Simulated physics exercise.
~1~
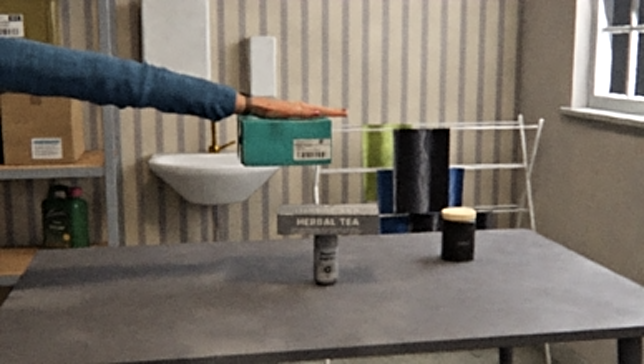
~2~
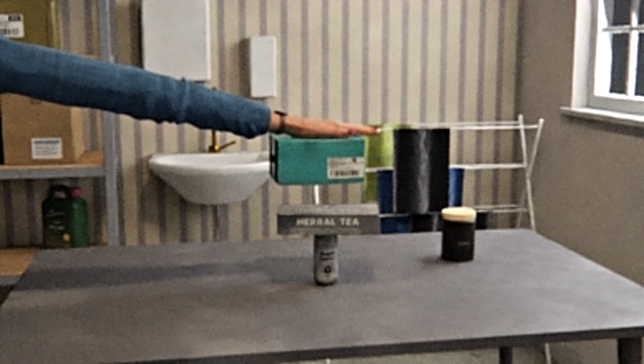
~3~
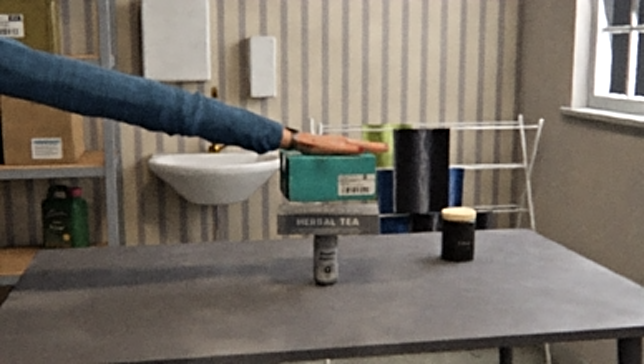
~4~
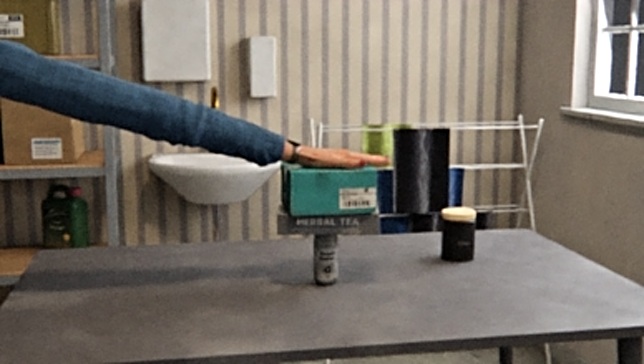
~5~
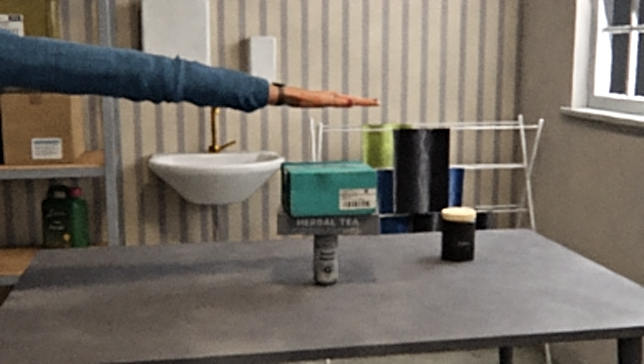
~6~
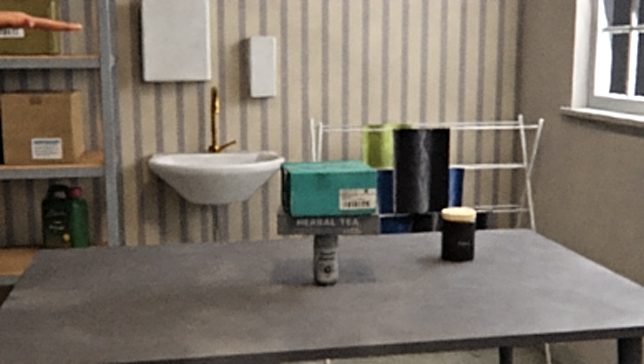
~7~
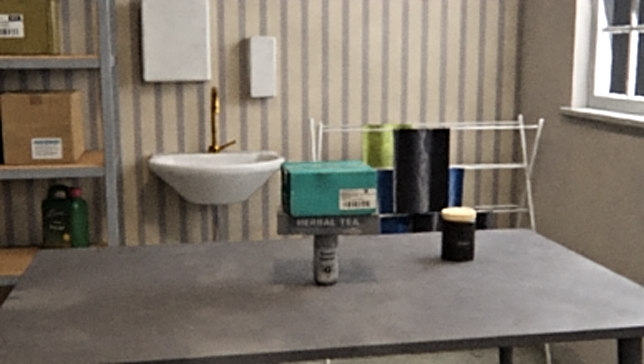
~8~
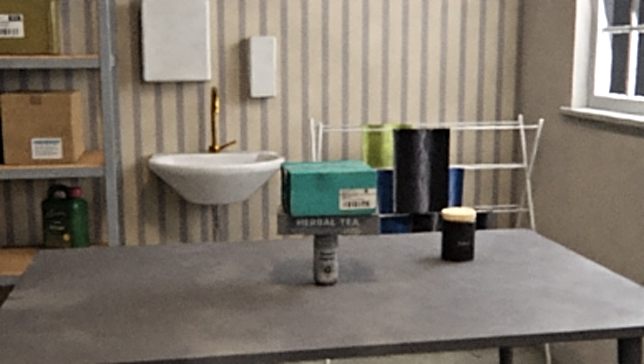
On a grey table, a hand sets a turquoise box on a packet, and it stays balanced.
